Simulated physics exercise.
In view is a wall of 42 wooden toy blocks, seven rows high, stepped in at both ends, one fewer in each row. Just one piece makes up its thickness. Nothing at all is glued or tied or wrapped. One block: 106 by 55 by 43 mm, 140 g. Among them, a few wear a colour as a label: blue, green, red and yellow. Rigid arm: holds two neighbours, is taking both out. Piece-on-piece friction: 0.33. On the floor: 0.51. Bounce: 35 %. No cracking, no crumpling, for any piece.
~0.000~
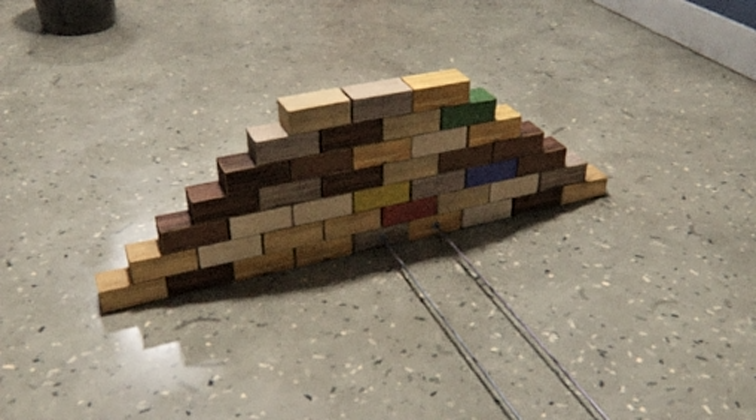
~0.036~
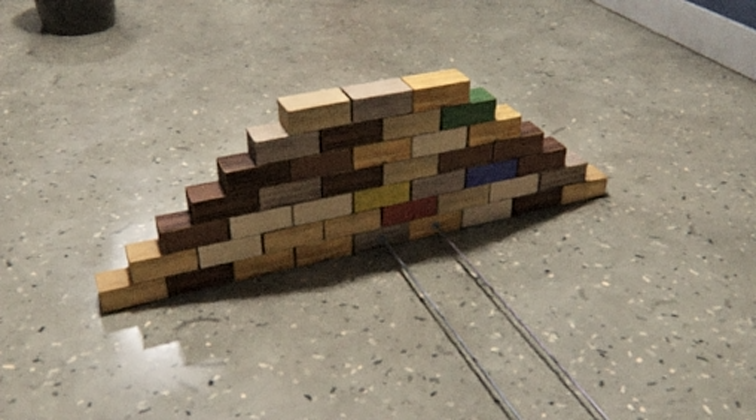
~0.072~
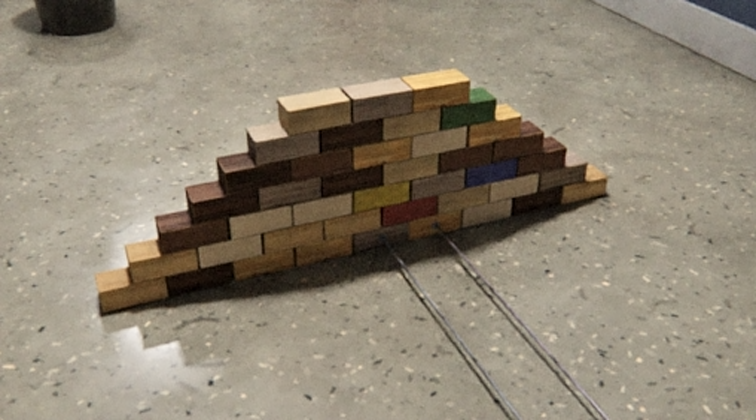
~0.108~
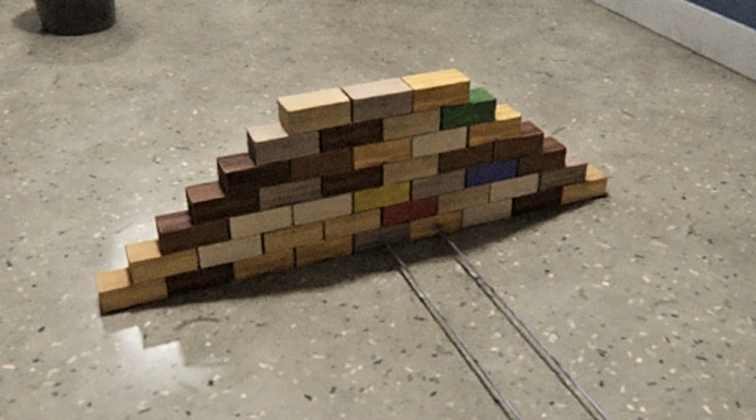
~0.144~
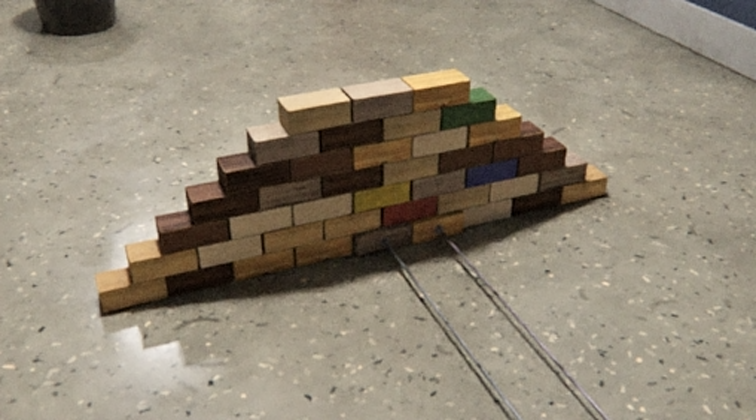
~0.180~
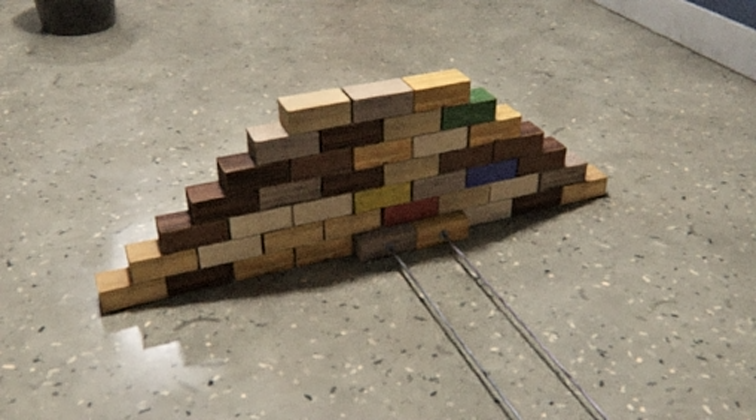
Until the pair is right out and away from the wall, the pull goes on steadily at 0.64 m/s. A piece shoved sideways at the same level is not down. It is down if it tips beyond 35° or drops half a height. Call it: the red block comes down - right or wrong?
Right, it comes down.
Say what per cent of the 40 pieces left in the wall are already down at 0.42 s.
By then 0 %.
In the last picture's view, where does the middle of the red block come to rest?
Near (413, 234).
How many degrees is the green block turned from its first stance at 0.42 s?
Around 0° from its start.
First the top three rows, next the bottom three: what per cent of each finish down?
0% and 0%.
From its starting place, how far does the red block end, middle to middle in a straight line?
I'd say close to 6 cm away from its start.
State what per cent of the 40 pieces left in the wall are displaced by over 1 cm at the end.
0 percent of them have shifted.
By 0.24 s, none of the 40 other blocks down, 9 disturbed; red block tilted 4°.
By 0.30 s, 1 of the 40 other blocks down; red block tilted 17°, 31 mm lower; yellow block moved 6 mm.
By 0.42 s, 1 of the 40 other blocks down; red block 41 mm lower; yellow block moved 6 mm.
When it is over (0.9 s), 1 of the 40 other blocks down; red block 43 mm lower; yellow block moved 6 mm; blue block unmoved. In pixels of the last frame, middles, red block near (413, 234), yellow block near (378, 191).
